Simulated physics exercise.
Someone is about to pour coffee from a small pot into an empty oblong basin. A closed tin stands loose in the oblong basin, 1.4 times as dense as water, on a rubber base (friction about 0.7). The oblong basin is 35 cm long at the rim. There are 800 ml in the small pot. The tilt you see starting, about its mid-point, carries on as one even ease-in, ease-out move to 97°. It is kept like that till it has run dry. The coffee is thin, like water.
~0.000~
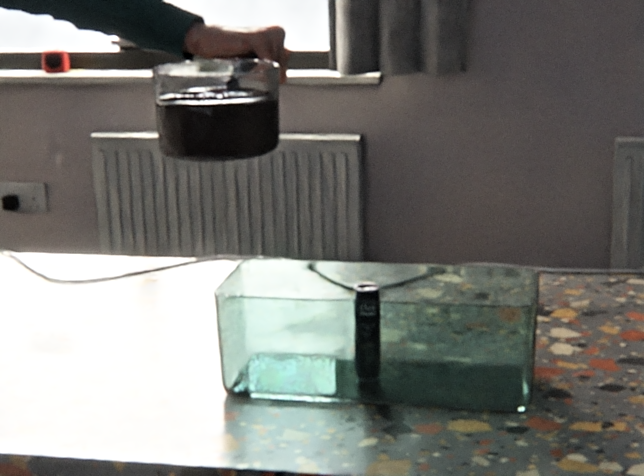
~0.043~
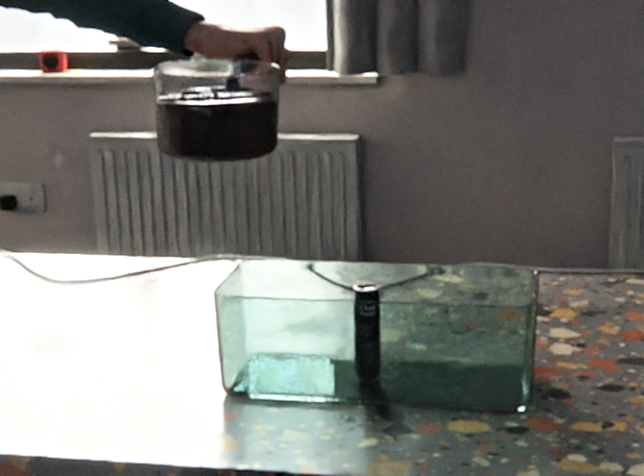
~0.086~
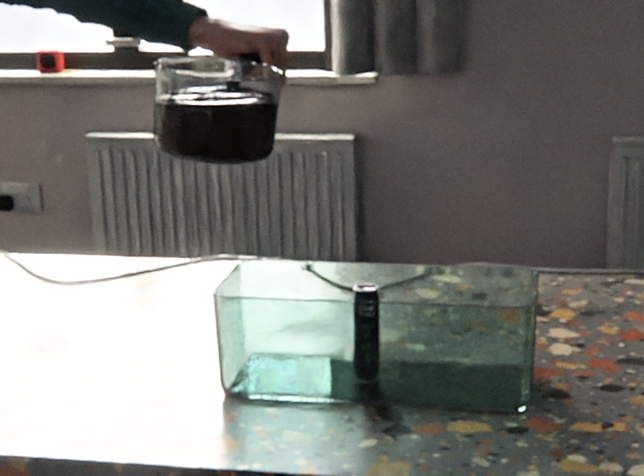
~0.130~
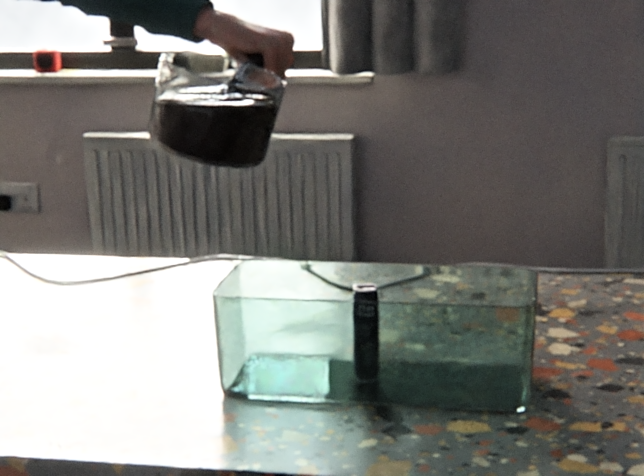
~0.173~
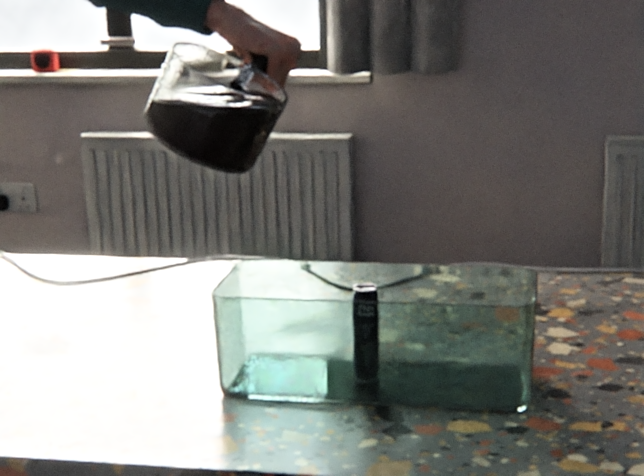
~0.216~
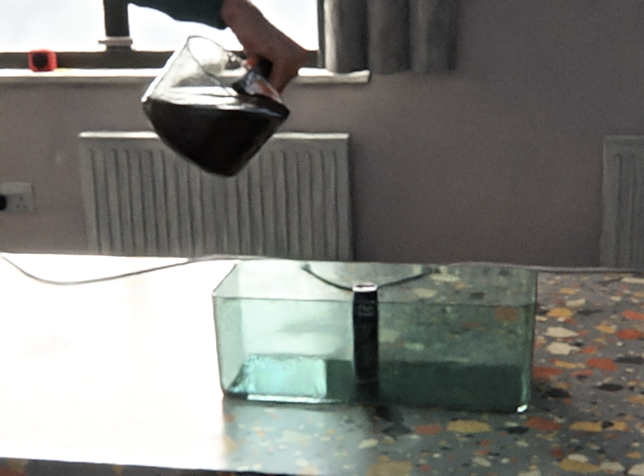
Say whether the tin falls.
The tin goes over.
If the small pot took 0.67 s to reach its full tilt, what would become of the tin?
Then it topples.
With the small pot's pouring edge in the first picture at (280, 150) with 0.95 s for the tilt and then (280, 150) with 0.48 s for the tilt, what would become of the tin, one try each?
First it remains upright; then it keeps standing.
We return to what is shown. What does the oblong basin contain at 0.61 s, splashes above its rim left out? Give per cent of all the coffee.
About 66 per cent.
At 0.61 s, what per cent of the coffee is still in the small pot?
Some 16 per cent.
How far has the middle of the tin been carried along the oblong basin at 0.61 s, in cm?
About 1 cm.
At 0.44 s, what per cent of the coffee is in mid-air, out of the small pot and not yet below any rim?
Some 50 per cent.
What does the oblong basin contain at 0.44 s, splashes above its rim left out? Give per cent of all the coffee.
Some 7 per cent.
By 0.44 s the tilt is 96° and 44 per cent is still to pour; the tin stands where it began.
By 0.61 s the tilt is 97° and 16 per cent is still to pour; the tin stands 1 cm from where it began.
By 0.79 s the tilt is 97° and 6 per cent is still to pour; the tin leans 20°.
By 0.98 s the tilt is 97° and 2 per cent is still to pour; the tin lies on its side.
At rest the tin lies on its side.
